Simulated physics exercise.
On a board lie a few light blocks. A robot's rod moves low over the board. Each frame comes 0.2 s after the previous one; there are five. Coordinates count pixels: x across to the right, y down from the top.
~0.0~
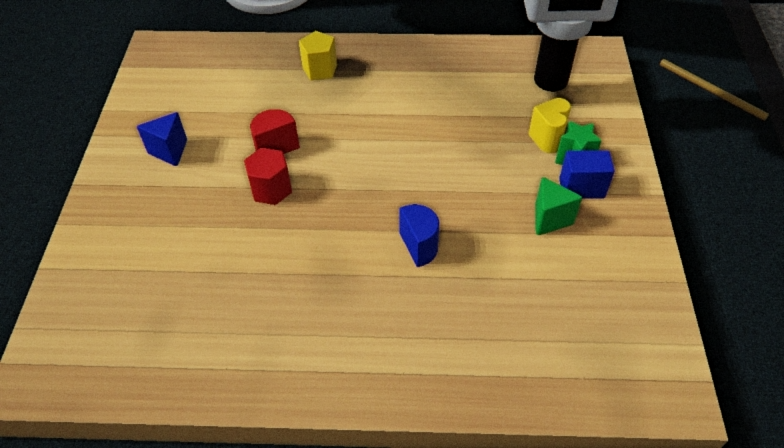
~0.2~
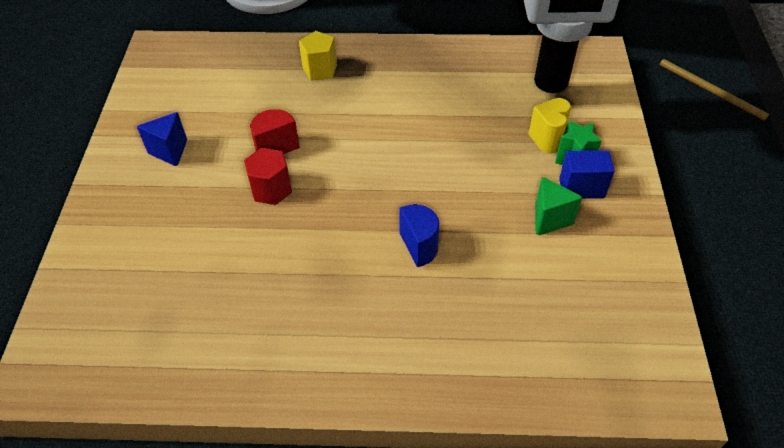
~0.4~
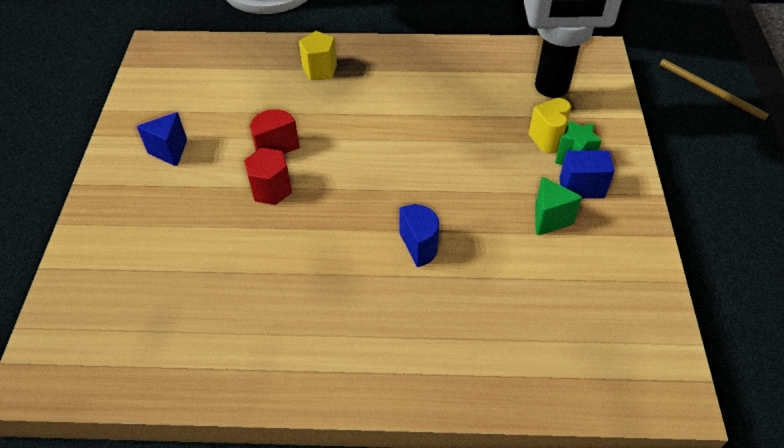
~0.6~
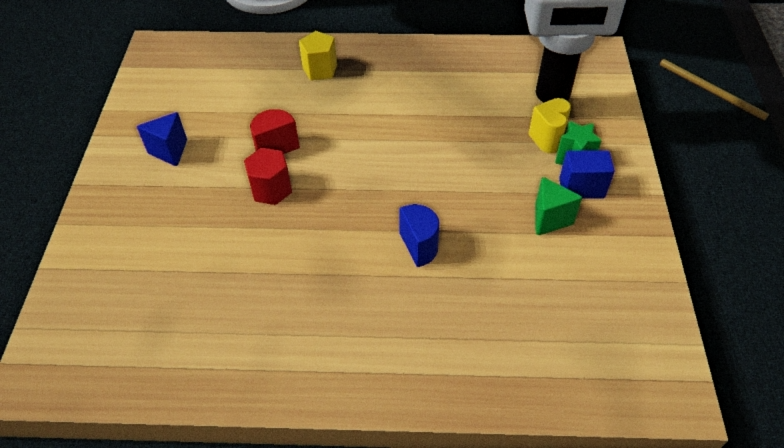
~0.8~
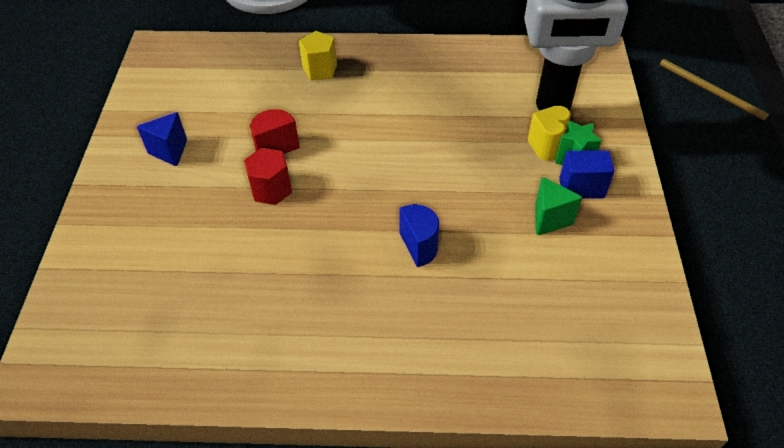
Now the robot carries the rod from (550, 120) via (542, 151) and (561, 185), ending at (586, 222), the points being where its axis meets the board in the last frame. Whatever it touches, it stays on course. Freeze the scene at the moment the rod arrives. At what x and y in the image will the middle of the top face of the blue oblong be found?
The centre of its top will be at (629, 189).
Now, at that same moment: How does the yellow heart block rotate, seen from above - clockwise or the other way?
The sense of turning is clockwise.
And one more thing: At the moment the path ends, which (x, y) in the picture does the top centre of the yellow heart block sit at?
Answer: (541, 176).
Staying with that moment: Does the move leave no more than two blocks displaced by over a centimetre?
Short answer: No.
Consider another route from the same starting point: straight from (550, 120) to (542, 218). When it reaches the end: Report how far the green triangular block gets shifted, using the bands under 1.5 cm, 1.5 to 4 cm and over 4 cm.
Answer: 1.5 to 4 cm.
The first path, step by step. One third of the way, rod at (545, 138); yellow heart block at (541, 151).
Two thirds of the way, rod at (565, 173); yellow heart block at (541, 174), turned 85° clockwise; green triangular block at (555, 200), turned 25° anticlockwise; green star block at (592, 142), turned 60° anticlockwise; blue oblong at (612, 175), turned 15° anticlockwise.
At the end, rod at (590, 209); yellow heart block at (541, 176), turned 90° clockwise; green triangular block at (556, 206); green star block at (592, 142), turned 65° anticlockwise; blue oblong at (629, 189), turned 90° anticlockwise.
